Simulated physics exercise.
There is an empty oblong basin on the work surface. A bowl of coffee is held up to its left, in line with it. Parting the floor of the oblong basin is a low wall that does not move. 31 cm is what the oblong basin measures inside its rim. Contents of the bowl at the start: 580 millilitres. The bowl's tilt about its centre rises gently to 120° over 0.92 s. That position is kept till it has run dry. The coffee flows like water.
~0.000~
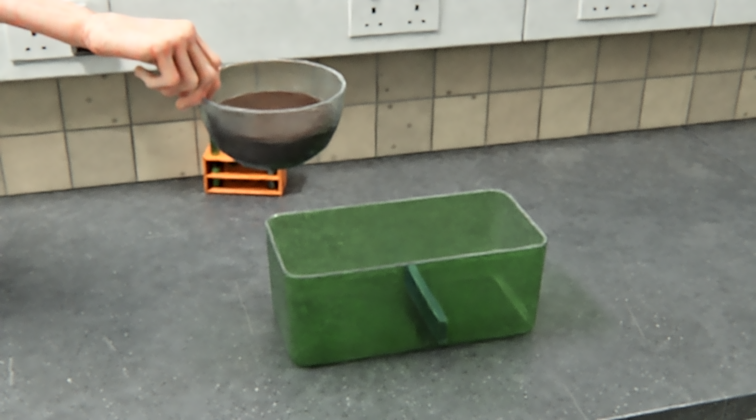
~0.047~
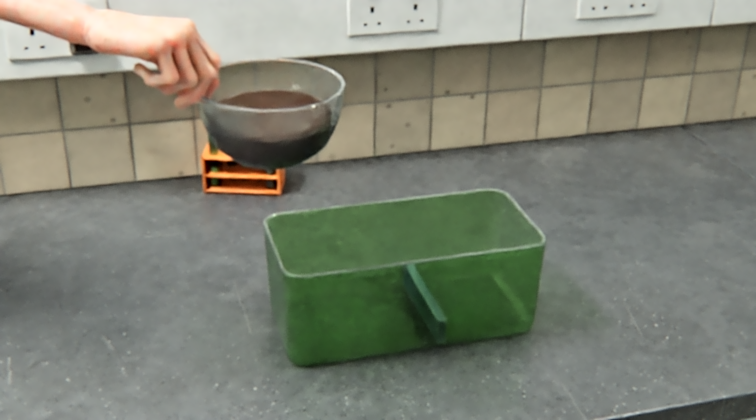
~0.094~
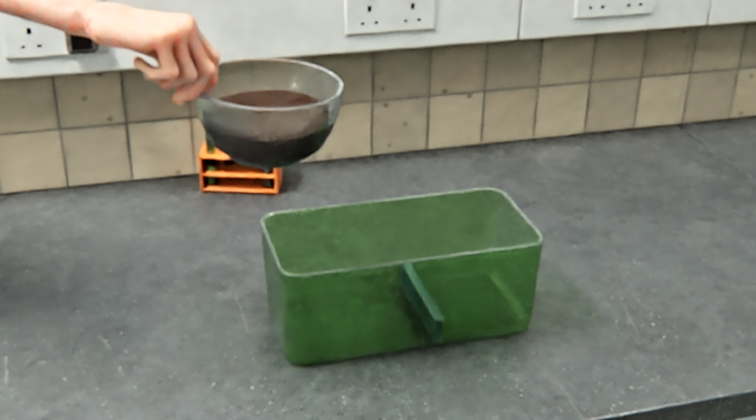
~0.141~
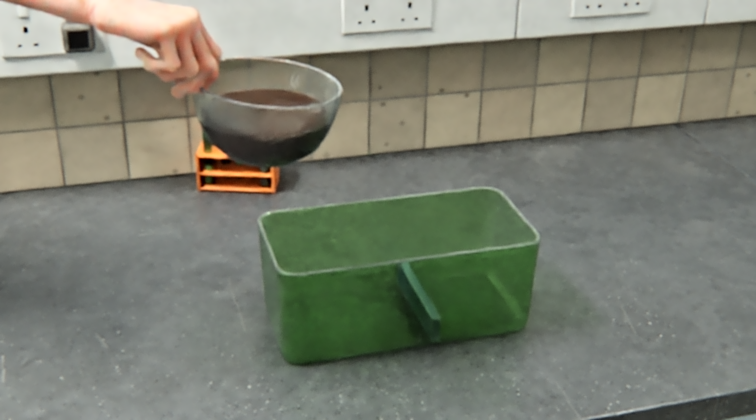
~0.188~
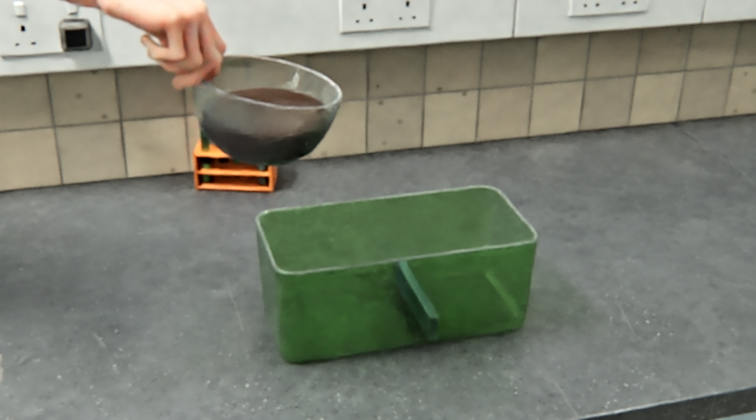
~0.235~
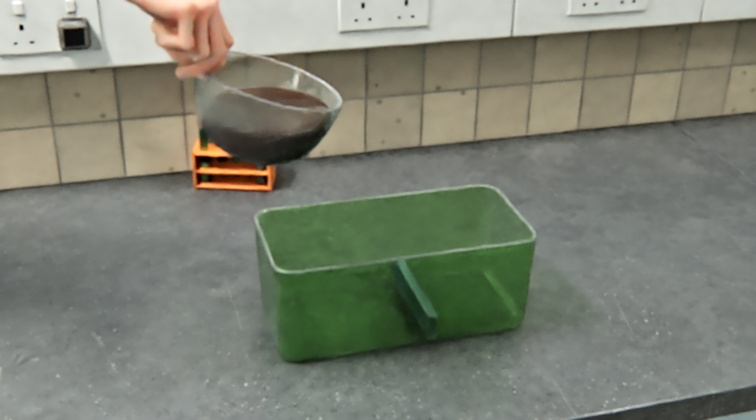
A hand gently tilts a clear bowl of dark liquid rightward above an empty green basin.
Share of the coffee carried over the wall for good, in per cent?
Near 13 per cent.
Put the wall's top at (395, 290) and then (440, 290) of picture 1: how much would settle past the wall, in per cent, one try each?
First try about 30 %, second try about 20 %.
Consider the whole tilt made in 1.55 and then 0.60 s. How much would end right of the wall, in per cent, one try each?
Respectively about 5 and 25 percent.
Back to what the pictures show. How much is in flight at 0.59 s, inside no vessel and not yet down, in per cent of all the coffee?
Some 48 % is the figure.
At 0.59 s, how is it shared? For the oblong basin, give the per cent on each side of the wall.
16 per cent left and 0 right, roughly.
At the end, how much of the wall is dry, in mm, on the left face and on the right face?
Some 14 mm on the left and 28 mm on the right.
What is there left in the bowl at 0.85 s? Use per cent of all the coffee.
0 per cent or thereabouts.
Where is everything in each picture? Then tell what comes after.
In the first picture, it leans 0°; its right rim is at (342, 80); the coffee meets the walls at (206, 118) and (335, 106); the oblong basin's rim runs from (275, 247) to (526, 216); the wall's top is at (425, 291).
In the second picture, it leans 1°; its right rim is at (341, 80); the coffee meets the walls at (205, 116) and (334, 105).
In the third picture, it leans 3°; its right rim is at (340, 82); the coffee meets the walls at (202, 114) and (331, 105).
In the fourth picture, it leans 7°; its right rim is at (339, 86); the coffee meets the walls at (200, 113) and (329, 105).
In the fifth picture, it leans 12°; its right rim is at (338, 90); the coffee meets the walls at (199, 111) and (328, 105).
In the sixth picture, it leans 18°; its right rim is at (338, 97); the coffee meets the walls at (200, 111) and (330, 104).
By 0.59 s the tilt is 86° and 36 per cent is still to pour, 16 is left of the wall and 0 right of it.
By 0.85 s the tilt is 118° and 0 per cent is still to pour, 86 is left of the wall and 6 right of it.
By 1.12 s the tilt is 120° and 0 per cent is still to pour, 86 is left of the wall and 13 right of it.
By 1.42 s the tilt is 120° and 0 per cent is still to pour, 86 is left of the wall and 13 right of it.
At rest 86 per cent lies left of the wall, 13 right of it and 1 outside.
